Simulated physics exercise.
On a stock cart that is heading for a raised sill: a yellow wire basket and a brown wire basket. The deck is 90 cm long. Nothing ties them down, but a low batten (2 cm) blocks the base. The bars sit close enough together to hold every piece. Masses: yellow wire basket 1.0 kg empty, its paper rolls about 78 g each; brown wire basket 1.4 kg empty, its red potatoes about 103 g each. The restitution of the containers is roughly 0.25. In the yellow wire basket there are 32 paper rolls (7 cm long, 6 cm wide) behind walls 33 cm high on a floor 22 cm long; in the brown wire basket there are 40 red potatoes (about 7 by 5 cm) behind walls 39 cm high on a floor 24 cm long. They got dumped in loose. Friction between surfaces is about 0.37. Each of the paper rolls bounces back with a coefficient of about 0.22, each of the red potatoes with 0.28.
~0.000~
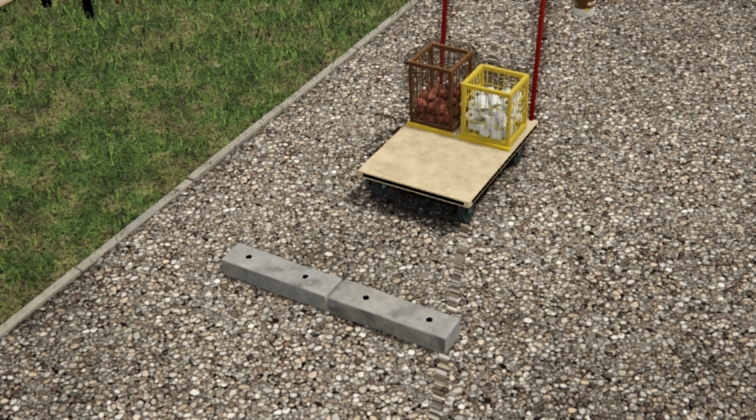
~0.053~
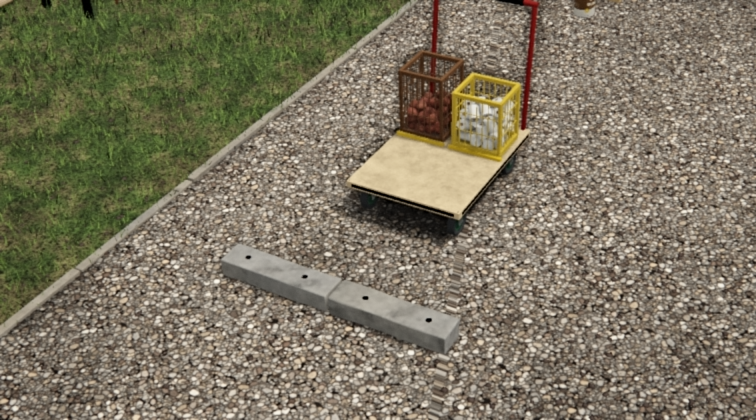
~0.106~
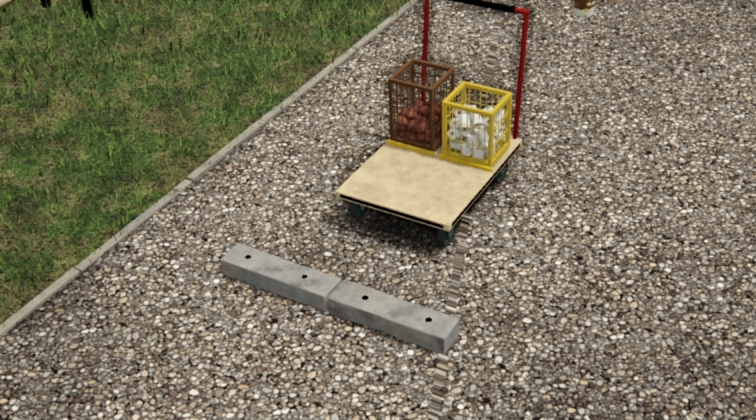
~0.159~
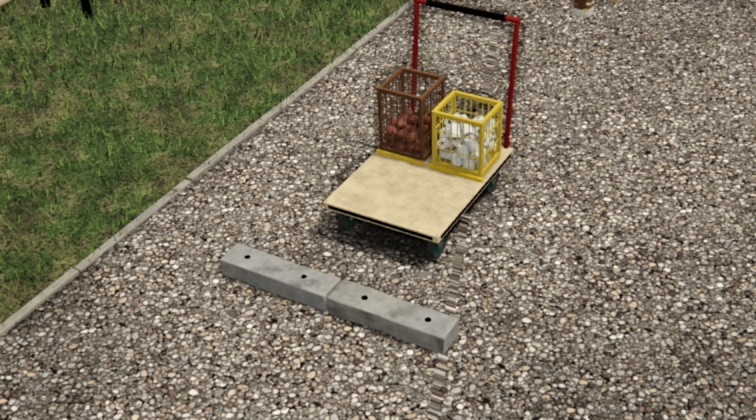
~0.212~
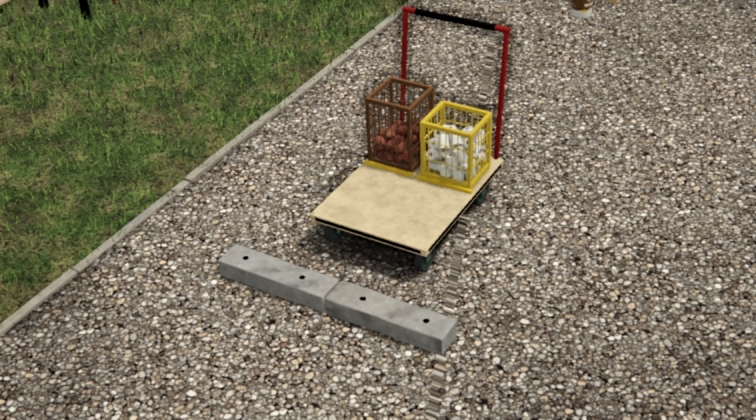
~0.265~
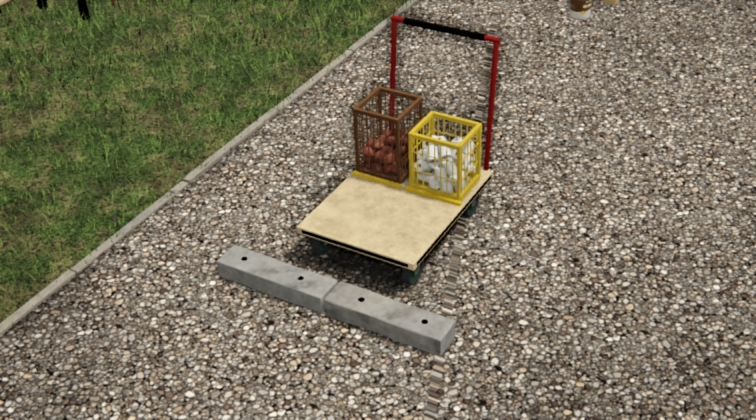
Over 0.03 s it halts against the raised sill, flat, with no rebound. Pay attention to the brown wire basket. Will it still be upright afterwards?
Yes, it stays the right way up.
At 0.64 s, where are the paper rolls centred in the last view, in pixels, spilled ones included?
Centre approx. at (415, 192).
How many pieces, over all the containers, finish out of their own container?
Taken together it comes to about 10.
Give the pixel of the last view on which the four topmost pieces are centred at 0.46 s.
Their mean place is near (424, 164) in the last picture.
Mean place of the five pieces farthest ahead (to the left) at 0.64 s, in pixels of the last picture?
Pixel (408, 201), give or take.
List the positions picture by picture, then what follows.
In the first frame (each is followed by its nearest rim corner in this view), brown wire basket, (451, 70); yellow wire basket, (510, 93); 73 cm short of the stop; none out.
In the second frame, brown wire basket, (442, 79); yellow wire basket, (501, 103); 62 cm short of the stop.
In the third frame, brown wire basket, (432, 88); yellow wire basket, (492, 112); 51 cm short of the stop.
In the fourth frame, brown wire basket, (421, 97); yellow wire basket, (482, 122); 40 cm short of the stop.
In the fifth frame, brown wire basket, (410, 108); yellow wire basket, (471, 133); 29 cm short of the stop.
In the sixth frame, brown wire basket, (398, 119); yellow wire basket, (460, 145); 18 cm short of the stop; none out.
After 0.34 s, it starts to lose speed.
After 0.46 s, the yellow wire basket leans 28° with 0 of 32 out and the brown wire basket leans 18° with 0 of 40 out.
After 0.64 s, the yellow wire basket leans 65° with 0 of 32 out and the brown wire basket leans 16° with 0 of 40 out.
After 0.94 s, the yellow wire basket is down with 5 of 32 out and the brown wire basket is upright with 0 of 40 out.
Outcome (at 1.38 s), the yellow wire basket is down with 10 of 32 out and the brown wire basket is upright with 0 of 40 out. Greatest lean of the brown wire basket, 21°.
